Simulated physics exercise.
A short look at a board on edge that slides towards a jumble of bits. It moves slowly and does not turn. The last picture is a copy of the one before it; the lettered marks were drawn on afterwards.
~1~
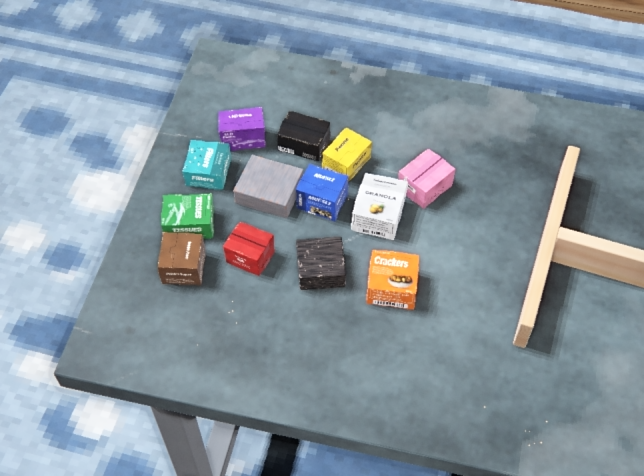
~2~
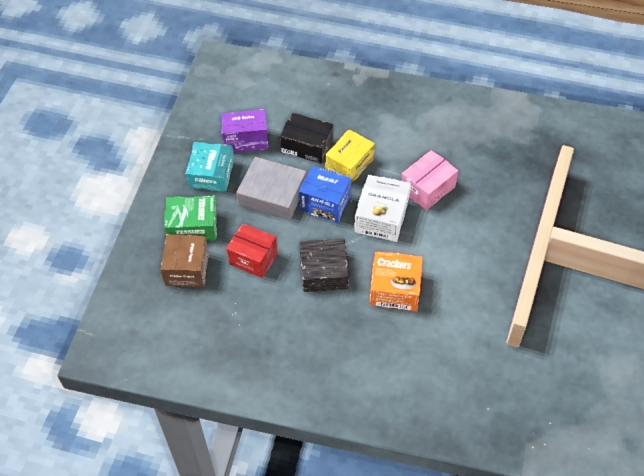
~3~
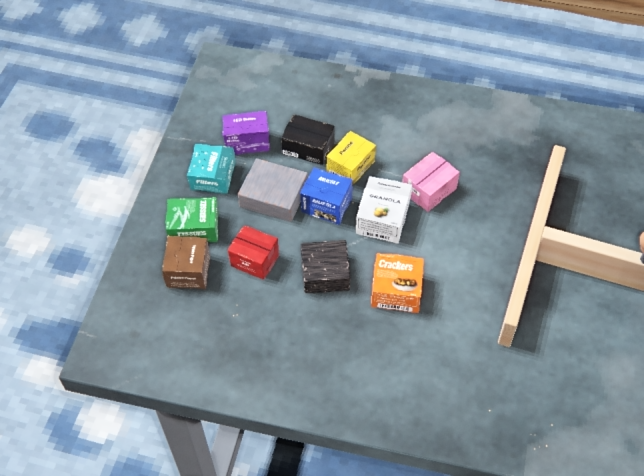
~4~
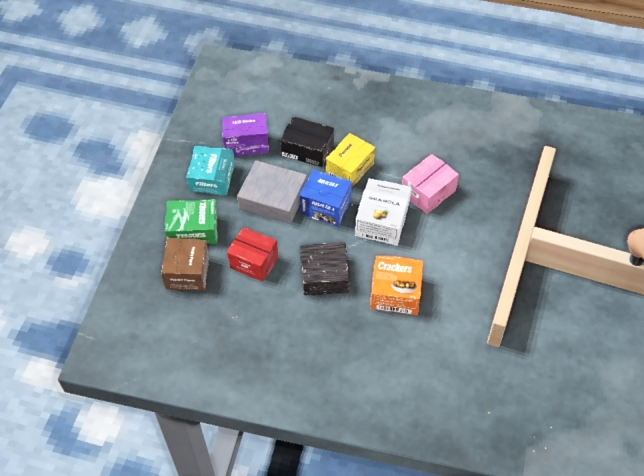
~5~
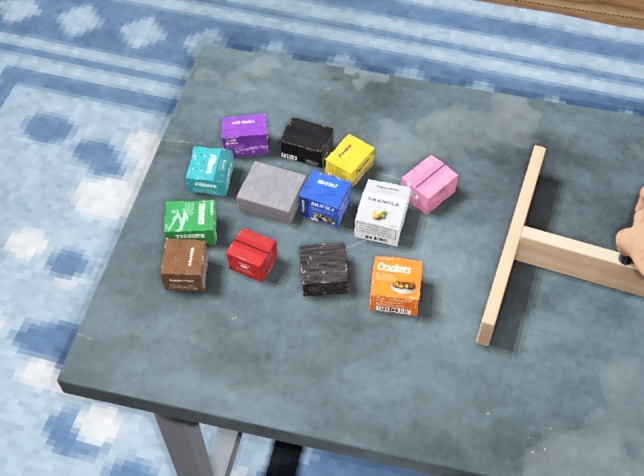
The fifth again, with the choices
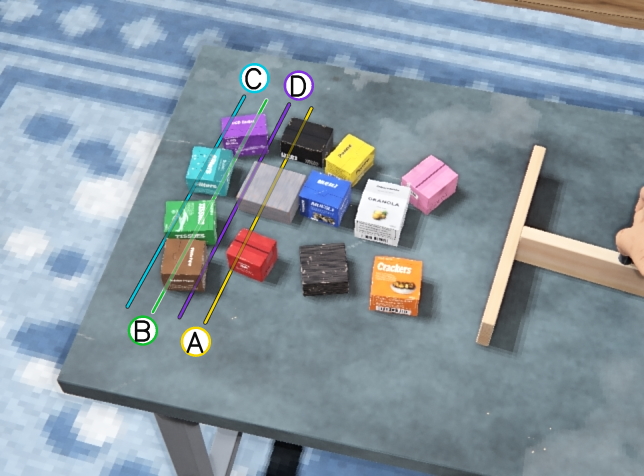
To begin with, a jumble of small colourful boxes and blocks sits on a grey table, with a wooden board on edge to the right. The board slides slowly left towards them without turning, and part of a hand comes into view at its handle while the boxes stay put.
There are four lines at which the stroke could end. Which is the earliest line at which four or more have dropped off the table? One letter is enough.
The first such stop is D.
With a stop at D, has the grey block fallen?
By then, yes.
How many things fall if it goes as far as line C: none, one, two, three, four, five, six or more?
In all, six or more.
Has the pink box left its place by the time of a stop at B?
Yes.
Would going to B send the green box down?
By then, yes.
On the marked copy, A at (263, 207); B at (214, 198); C at (191, 193); D at (239, 202).
Taking D. A third of the way, board (414, 210); pink box (405, 178); orange packet (360, 278).
Two thirds of the way, board (316, 192); turquoise box (163, 162); green box (154, 206).
When it is over, board (241, 178); purple box over the edge; red box over the edge; five fallen.
As for the rest, A drops only three; B drops seven, but is farther than needed; C drops eight, but is farther than needed.
